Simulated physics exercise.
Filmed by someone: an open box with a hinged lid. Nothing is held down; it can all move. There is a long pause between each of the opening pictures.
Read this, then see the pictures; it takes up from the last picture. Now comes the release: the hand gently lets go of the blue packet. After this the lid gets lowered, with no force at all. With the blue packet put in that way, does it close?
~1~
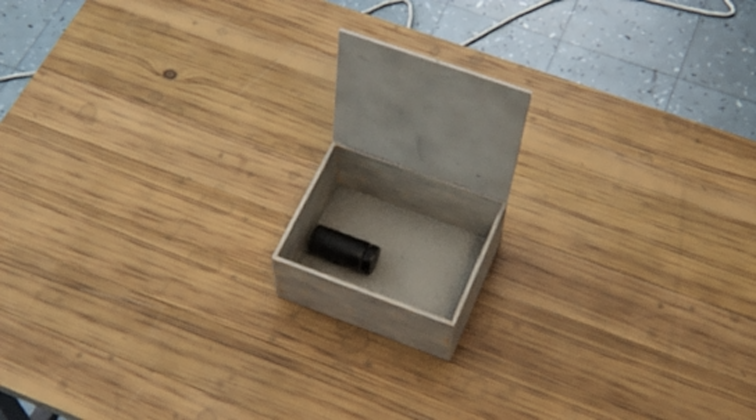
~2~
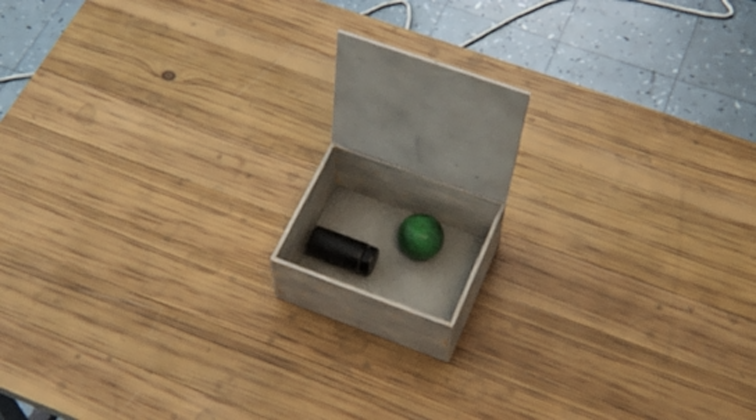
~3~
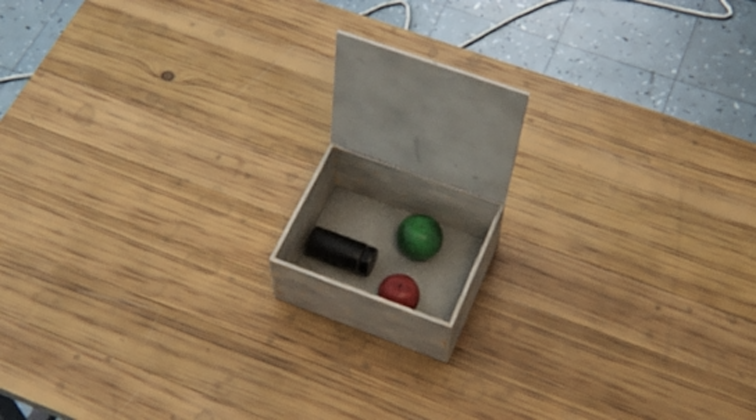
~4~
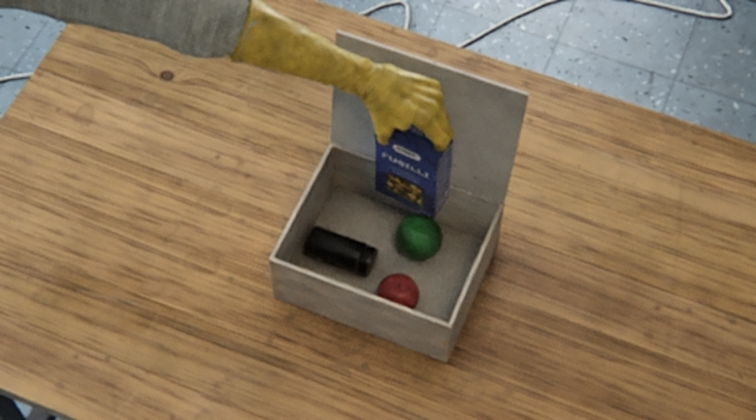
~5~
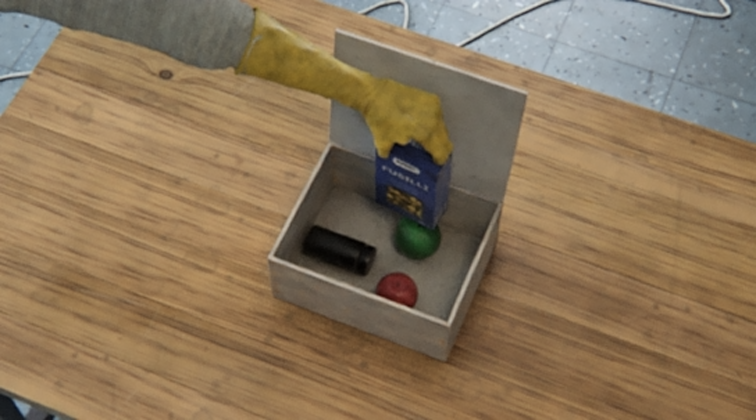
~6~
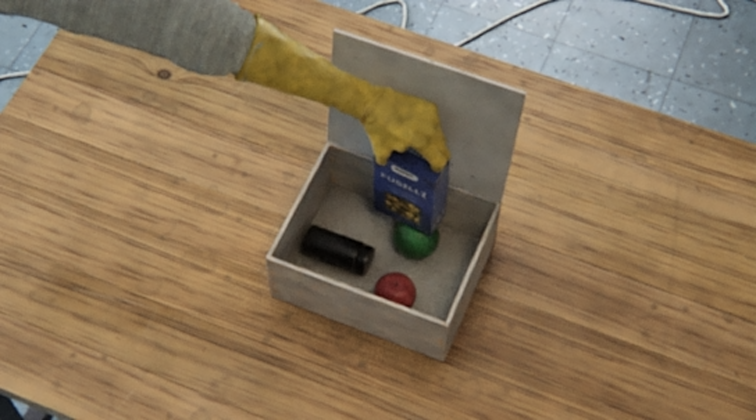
Turns out the lid lands in place.
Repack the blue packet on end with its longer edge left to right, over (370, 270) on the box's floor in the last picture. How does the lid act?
Then it comes fully down.
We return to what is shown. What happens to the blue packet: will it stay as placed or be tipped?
At the finish the blue packet goes crooked.
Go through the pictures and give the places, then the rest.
The last thing is not in view yet; black shaker (345, 250), in the first picture.
The last thing is not in view yet, in the second picture.
The last thing is not in view yet; green apple (420, 237), in the third picture.
On its way; blue packet (413, 166); black shaker (342, 252), in the fourth picture.
On its way; blue packet (413, 178), in the fifth picture.
Put in, still held; blue packet (411, 185), in the sixth picture.
Then, 0.60 s later than the last frame, blue packet on its side near (373, 211); green apple moved about its own width.
Then, 1.40 s later than the last frame, lid 73° above the rim; blue packet on its side near (375, 209); green apple moved about its own width.
Then, 1.90 s later than the last frame, lid 25° above the rim; blue packet on its side near (375, 209); green apple moved about its own width.
When it is over, lid shut; lying over in the box, blue packet; moved from the start, green apple; the other 2 as before. End places, in pixels of the last picture, blue packet near (375, 209).
